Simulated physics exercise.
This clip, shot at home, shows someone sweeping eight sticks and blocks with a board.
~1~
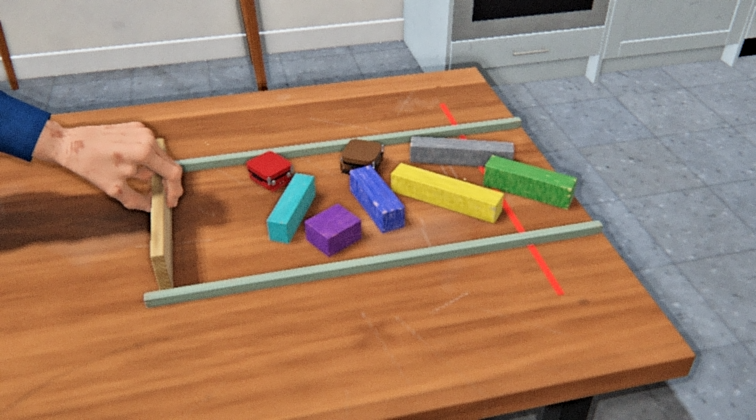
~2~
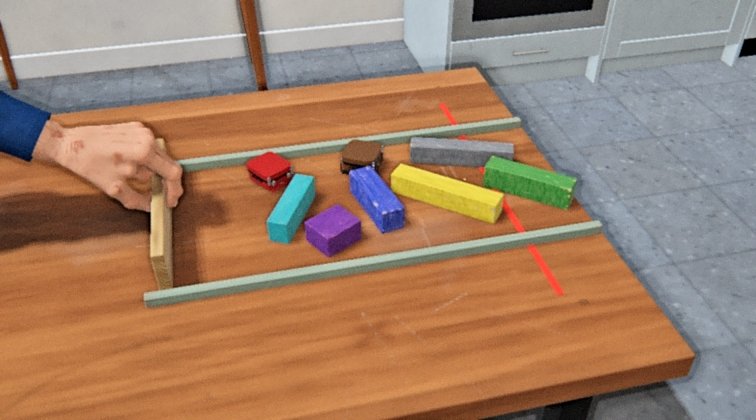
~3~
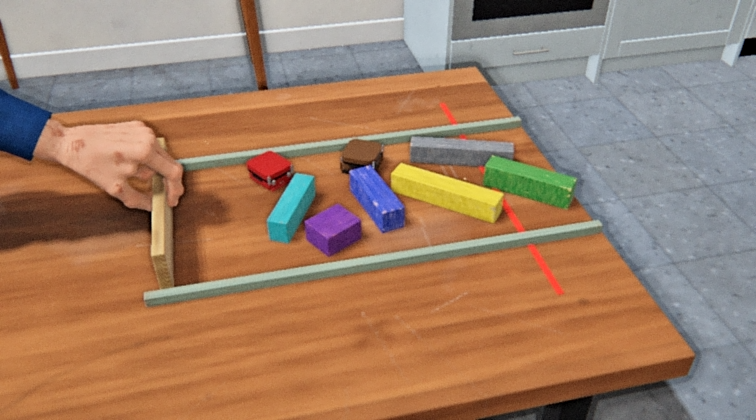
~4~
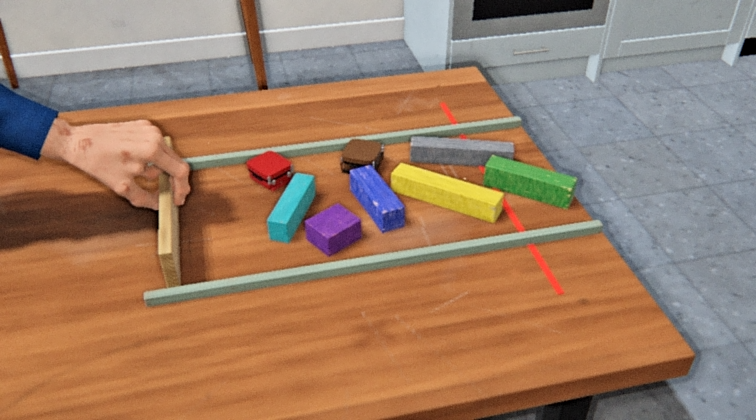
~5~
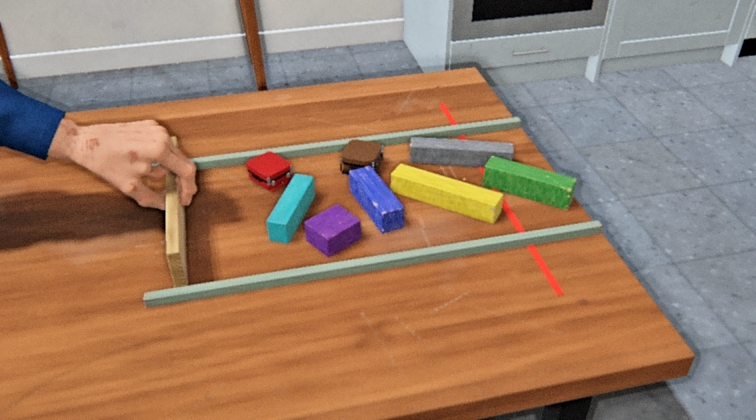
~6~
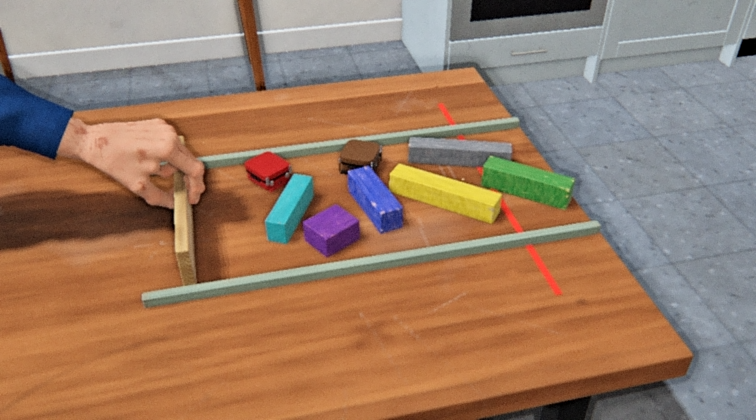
The footage shows a hand holding a wooden board upright at the left of a table, then sliding it slightly right between two pale rails, while the colourful blocks and the small red and brown cases ahead stay essentially still.
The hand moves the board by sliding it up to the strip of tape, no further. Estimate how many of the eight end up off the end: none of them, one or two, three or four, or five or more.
It sends over the edge a lone piece or a pair.
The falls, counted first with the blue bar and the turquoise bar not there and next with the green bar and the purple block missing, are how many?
The count is 1 in the first case and 1 in the second.
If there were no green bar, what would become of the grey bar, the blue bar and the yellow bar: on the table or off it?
The grey bar falls, the blue bar remains up, the yellow bar stays on.
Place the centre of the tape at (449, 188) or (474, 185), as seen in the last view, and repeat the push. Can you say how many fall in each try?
0 and 1 down on the floor.
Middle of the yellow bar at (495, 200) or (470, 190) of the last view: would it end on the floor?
First place: It remains in place; second place: It remains in place.
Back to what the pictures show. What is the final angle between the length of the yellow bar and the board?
The angle is about 10 degrees.
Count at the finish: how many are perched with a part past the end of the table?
The number is 1.
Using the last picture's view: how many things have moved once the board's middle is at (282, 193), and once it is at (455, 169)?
Well, it's 3 at the first one and 8 at the second.
Soon after, none off yet; green bar at rest near (527, 183); grey bar at rest near (460, 153); yellow bar at rest near (444, 193).
Then, none off yet; green bar at rest near (527, 183); grey bar moved a little near (473, 151); yellow bar moved a little near (454, 187).
Further on, none off yet; green bar moved a little near (545, 177); grey bar moved about its own width near (539, 148); yellow bar moved about its own width near (506, 175).
At rest, the number that fall off is one or two; fallen, grey bar and green bar.
